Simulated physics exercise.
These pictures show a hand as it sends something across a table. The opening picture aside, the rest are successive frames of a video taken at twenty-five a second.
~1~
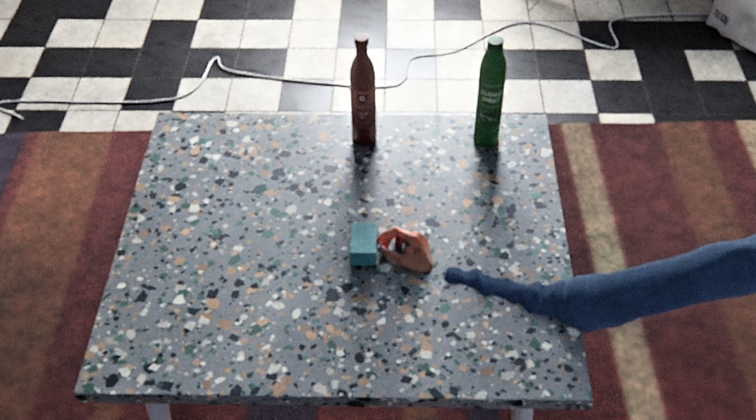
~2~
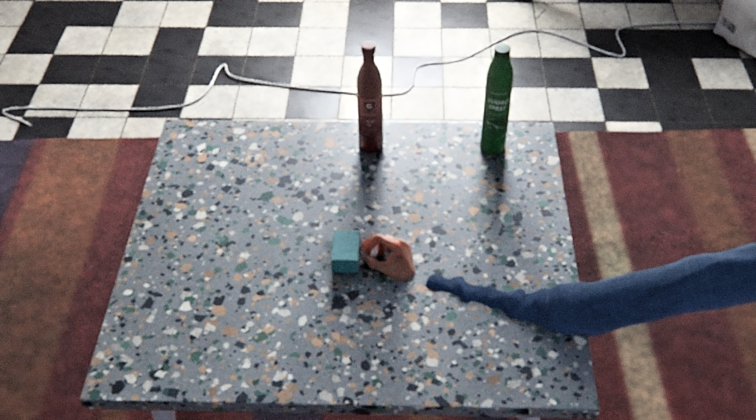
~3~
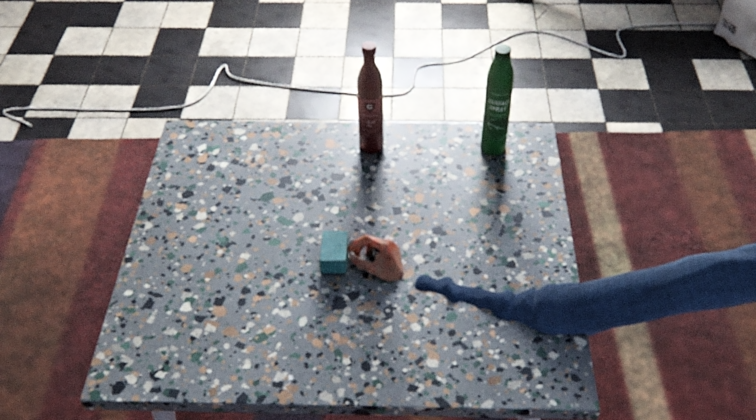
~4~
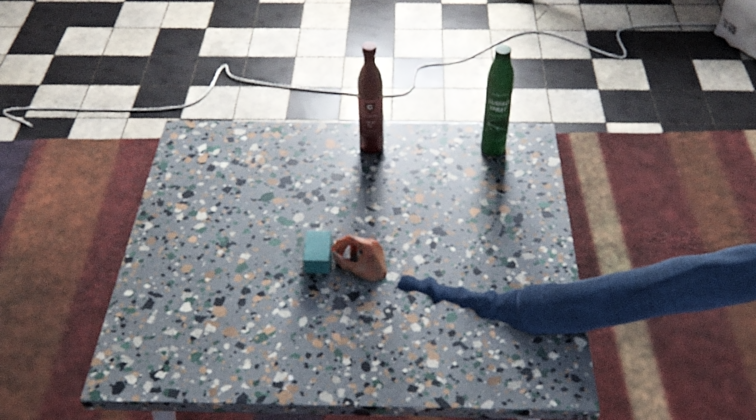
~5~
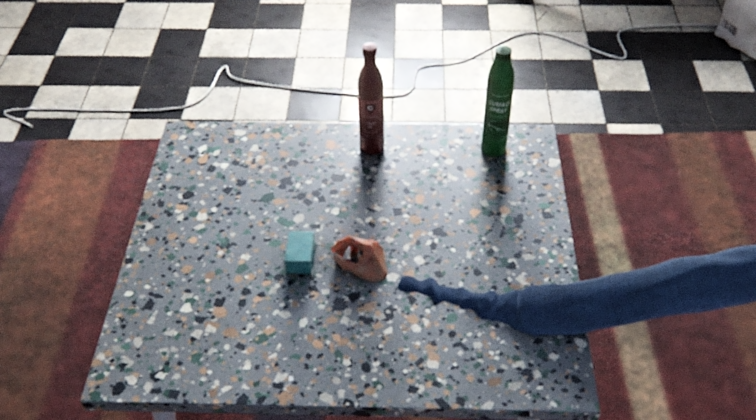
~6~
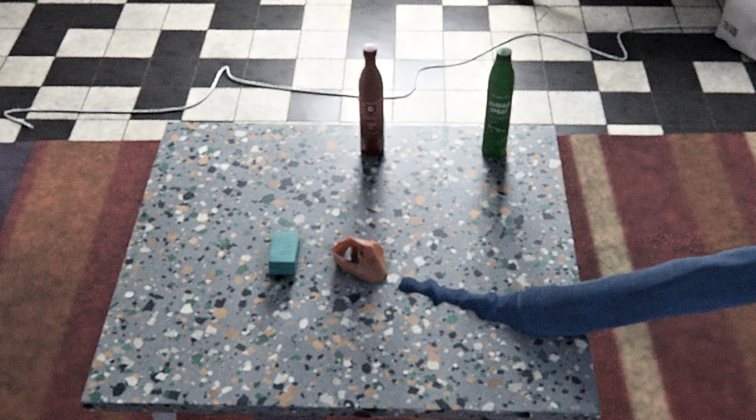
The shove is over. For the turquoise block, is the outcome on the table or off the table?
I expect it will be on the table still.
Then, 0.10 s past the last view, turquoise block displaced well along near (252, 253).
Then, 0.20 s past the last view, turquoise block displaced well along near (230, 253).
Finally, moved from the start, turquoise block. Final places as the last picture's camera would see them, turquoise block near (219, 252).
